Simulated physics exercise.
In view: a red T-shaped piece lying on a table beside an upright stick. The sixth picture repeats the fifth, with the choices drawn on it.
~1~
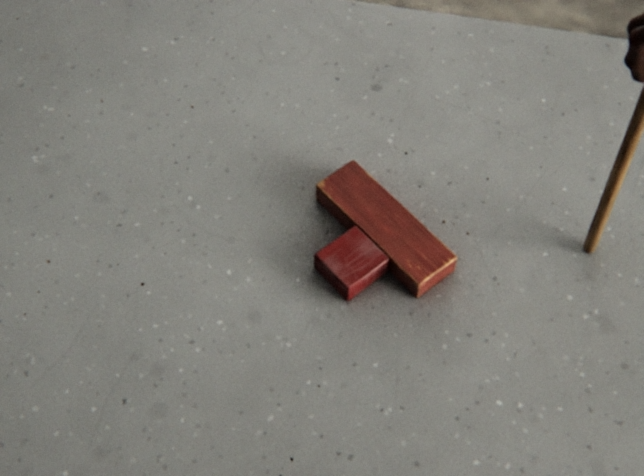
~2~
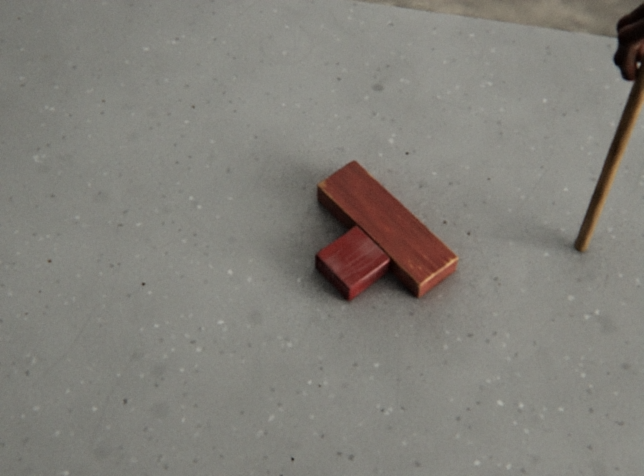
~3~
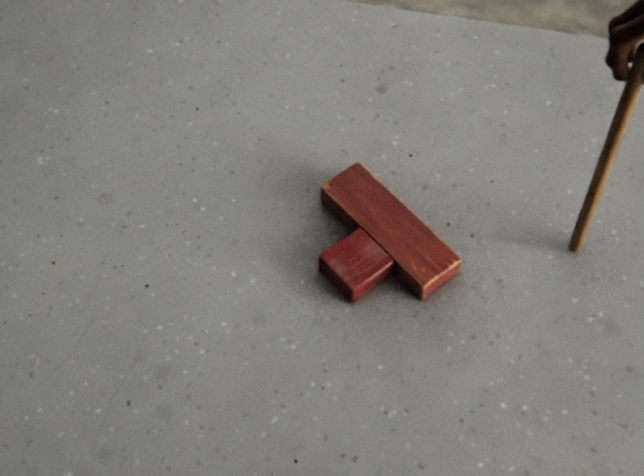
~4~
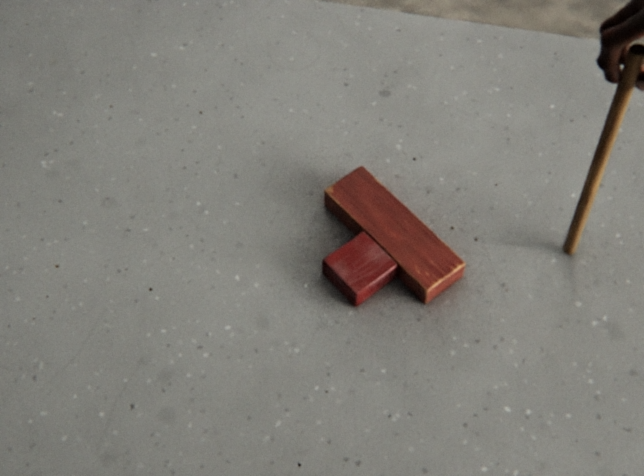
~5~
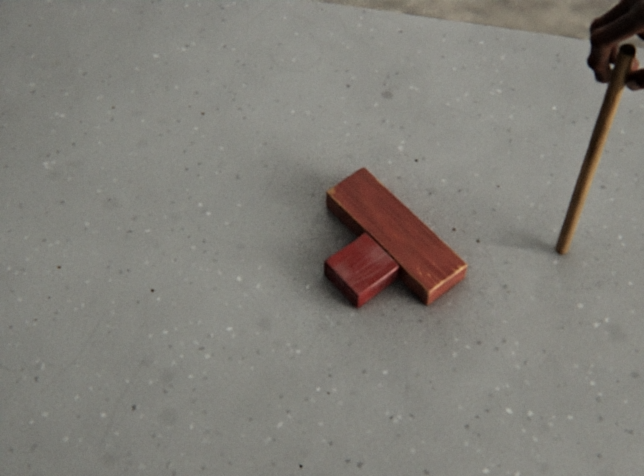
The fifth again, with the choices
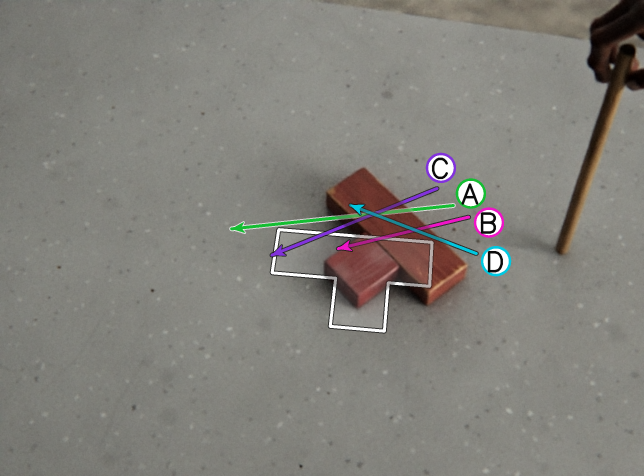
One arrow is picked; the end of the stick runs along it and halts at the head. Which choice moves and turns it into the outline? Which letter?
Stroke A puts it in the outline.
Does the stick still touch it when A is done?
At the end, no.
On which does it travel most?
Stroke B.
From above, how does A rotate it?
On that stroke, anticlockwise.
On the marked copy, A from (454, 205) to (231, 229); B from (469, 217) to (338, 249); C from (437, 189) to (272, 255); D from (476, 254) to (350, 205).
With A. Early on, foot of the stick (374, 215), piece (376, 233).
Further on, foot of the stick (294, 223), piece (356, 244).
At the end, foot of the stick (232, 230), piece (356, 245); it fills the outline.
As for the rest, B leaves the piece out of the outline, at (321, 260); C leaves the piece out of the outline, at (350, 261); D leaves the piece out of the outline, at (367, 234).
